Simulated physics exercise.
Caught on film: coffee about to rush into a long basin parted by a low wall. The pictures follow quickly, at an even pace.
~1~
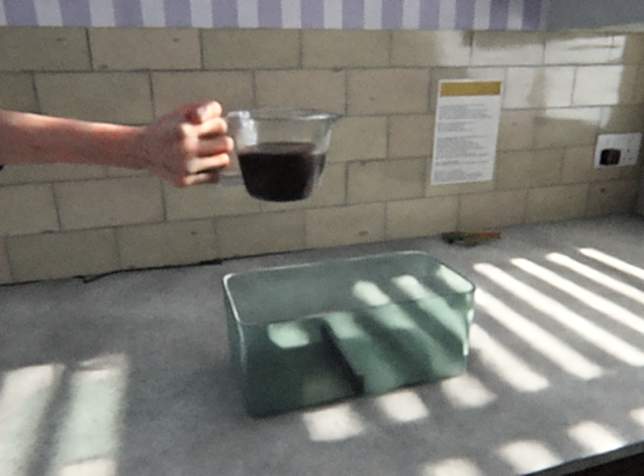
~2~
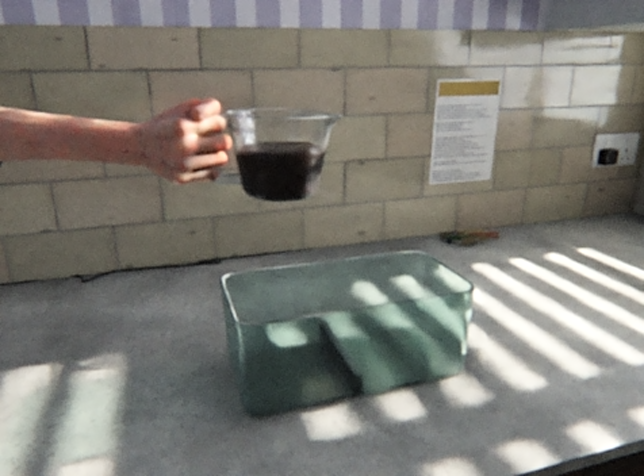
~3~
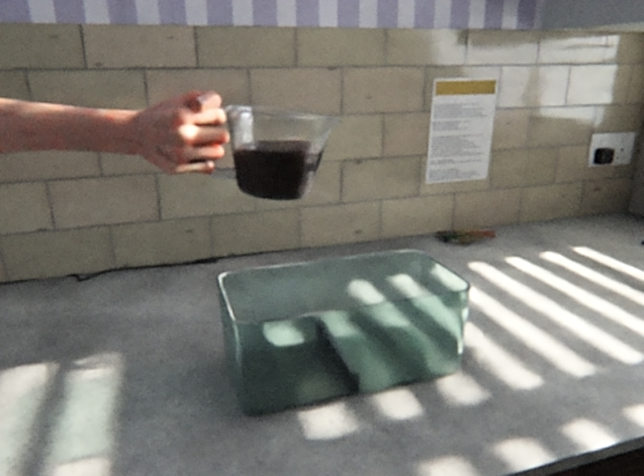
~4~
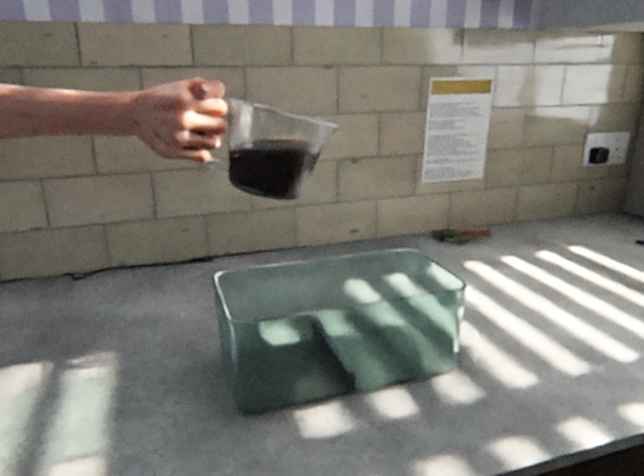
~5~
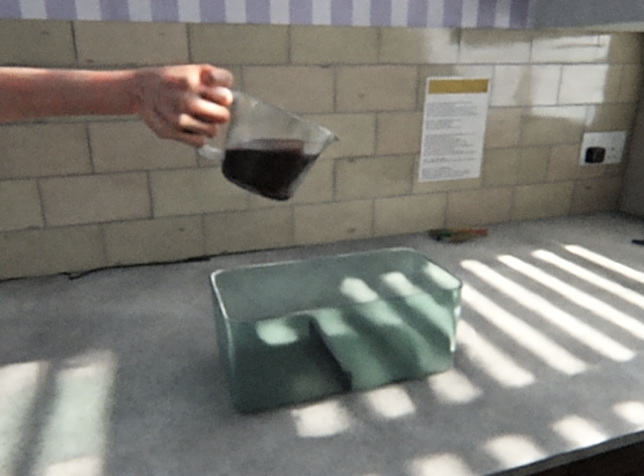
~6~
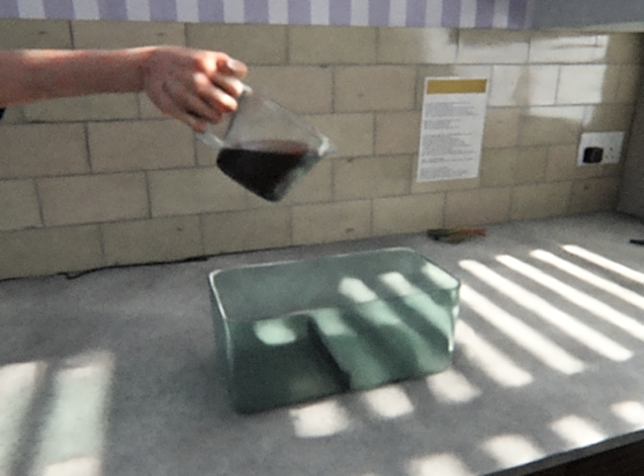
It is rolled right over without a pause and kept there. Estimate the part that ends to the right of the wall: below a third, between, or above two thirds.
It comes to more than two thirds.
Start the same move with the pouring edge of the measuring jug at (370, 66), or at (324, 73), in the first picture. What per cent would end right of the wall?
The first gives 70 %, the second 80 %.
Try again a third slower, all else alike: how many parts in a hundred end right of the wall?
Near 90 %.
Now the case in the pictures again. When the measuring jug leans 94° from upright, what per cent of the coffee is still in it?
Some 45 per cent.
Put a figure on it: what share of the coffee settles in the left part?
Near 15 %.
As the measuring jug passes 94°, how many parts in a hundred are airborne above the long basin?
About 40 per cent.
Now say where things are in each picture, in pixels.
Tilt 0°; pouring edge (342, 113); surface from (239, 149) to (321, 145); the long basin's rim runs from (230, 300) to (449, 269); the wall's top is at (341, 346), in the first frame.
Tilt 2°; pouring edge (342, 115); surface from (237, 148) to (320, 144), in the second frame.
Tilt 6°; pouring edge (341, 119); surface from (234, 147) to (317, 143), in the third frame.
Tilt 14°; pouring edge (340, 127); surface from (232, 147) to (316, 143), in the fourth frame.
Tilt 24°; pouring edge (339, 139); surface from (226, 147) to (316, 144), in the fifth frame.
Tilt 36°; pouring edge (338, 153); surface from (224, 147) to (322, 147), in the sixth frame.
A moment on, the measuring jug is tipped on its side and 43 per cent is still to pour, 0 is left of the wall and 15 right of it.
Next, the measuring jug is tipped right over and 3 per cent is still to pour, 4 is left of the wall and 81 right of it.
Then the measuring jug is tipped right over and 0 per cent is still to pour, 12 is left of the wall and 85 right of it.
Later the measuring jug is tipped right over and 0 per cent is still to pour, 13 is left of the wall and 84 right of it.
At rest 13 per cent lies left of the wall, 84 right of it and 3 outside.
